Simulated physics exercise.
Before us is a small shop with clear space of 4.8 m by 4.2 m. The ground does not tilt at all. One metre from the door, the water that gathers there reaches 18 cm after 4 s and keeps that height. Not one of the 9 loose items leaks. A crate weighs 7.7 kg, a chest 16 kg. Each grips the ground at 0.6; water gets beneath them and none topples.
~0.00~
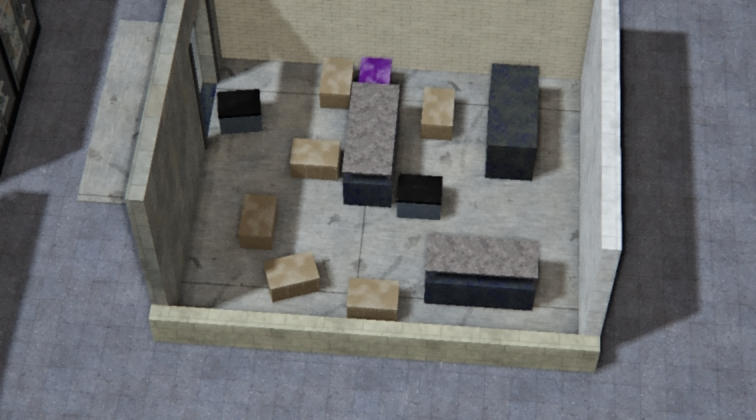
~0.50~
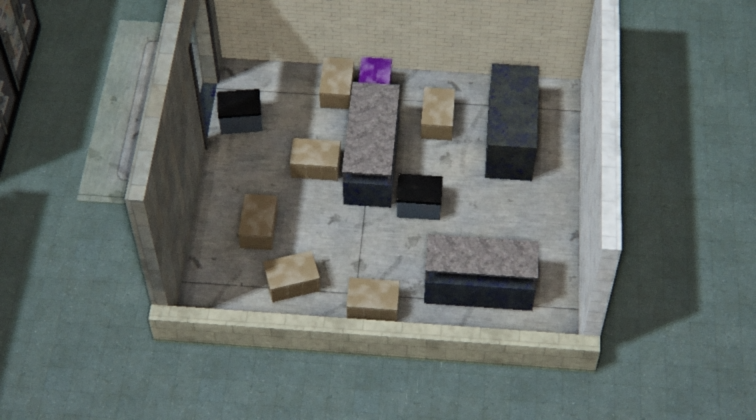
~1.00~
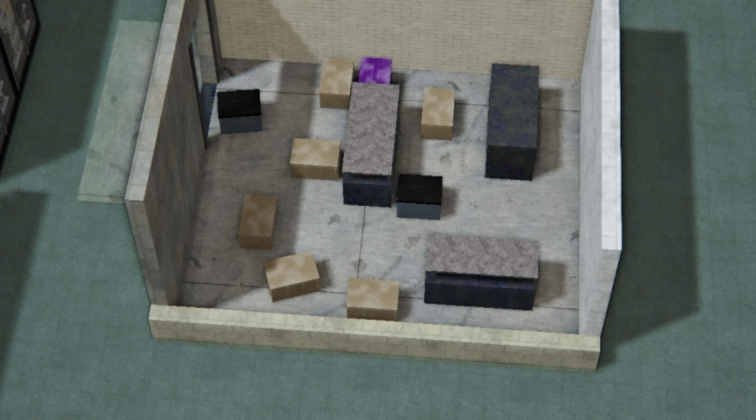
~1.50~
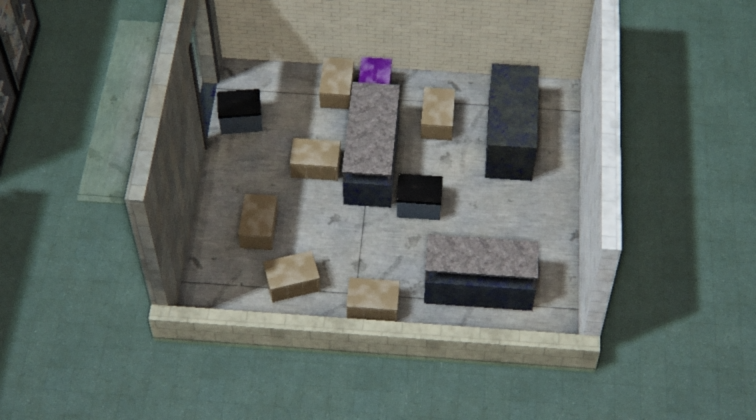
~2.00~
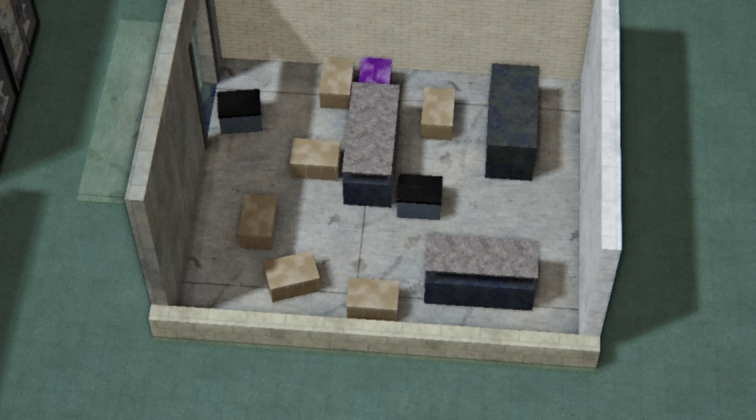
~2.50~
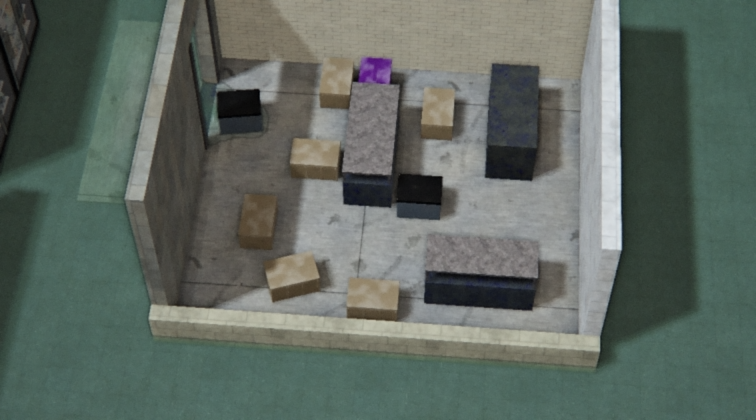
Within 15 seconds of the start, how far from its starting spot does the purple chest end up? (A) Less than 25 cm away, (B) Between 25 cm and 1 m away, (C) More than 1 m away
Answer: C.
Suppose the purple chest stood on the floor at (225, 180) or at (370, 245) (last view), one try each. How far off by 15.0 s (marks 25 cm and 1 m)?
From the first spot it would stay roughly in place, and from the second it would stay roughly in place.
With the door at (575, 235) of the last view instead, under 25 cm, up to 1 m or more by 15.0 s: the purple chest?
The purple chest remains where it was.
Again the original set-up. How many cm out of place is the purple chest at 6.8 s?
About 80 cm.
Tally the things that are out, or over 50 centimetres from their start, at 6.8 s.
Answer: 4.
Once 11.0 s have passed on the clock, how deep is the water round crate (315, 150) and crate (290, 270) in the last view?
Close to 6 and 4 centimetres.
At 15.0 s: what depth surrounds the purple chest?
Depth: About 9 cm.
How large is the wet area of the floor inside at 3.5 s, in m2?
About 2.0 m2.
After 3.5 s the purple chest is near (375, 74), 0.0 m from its start, aground; 0 afloat.
After 6.8 s the purple chest is near (444, 81), 0.9 m from its start, aground; 3 afloat.
After 11.0 s the purple chest is near (471, 142), 1.6 m from its start, afloat; 6 afloat.
After 15.0 s the purple chest is near (466, 213), 2.5 m from its start, afloat; 8 afloat.
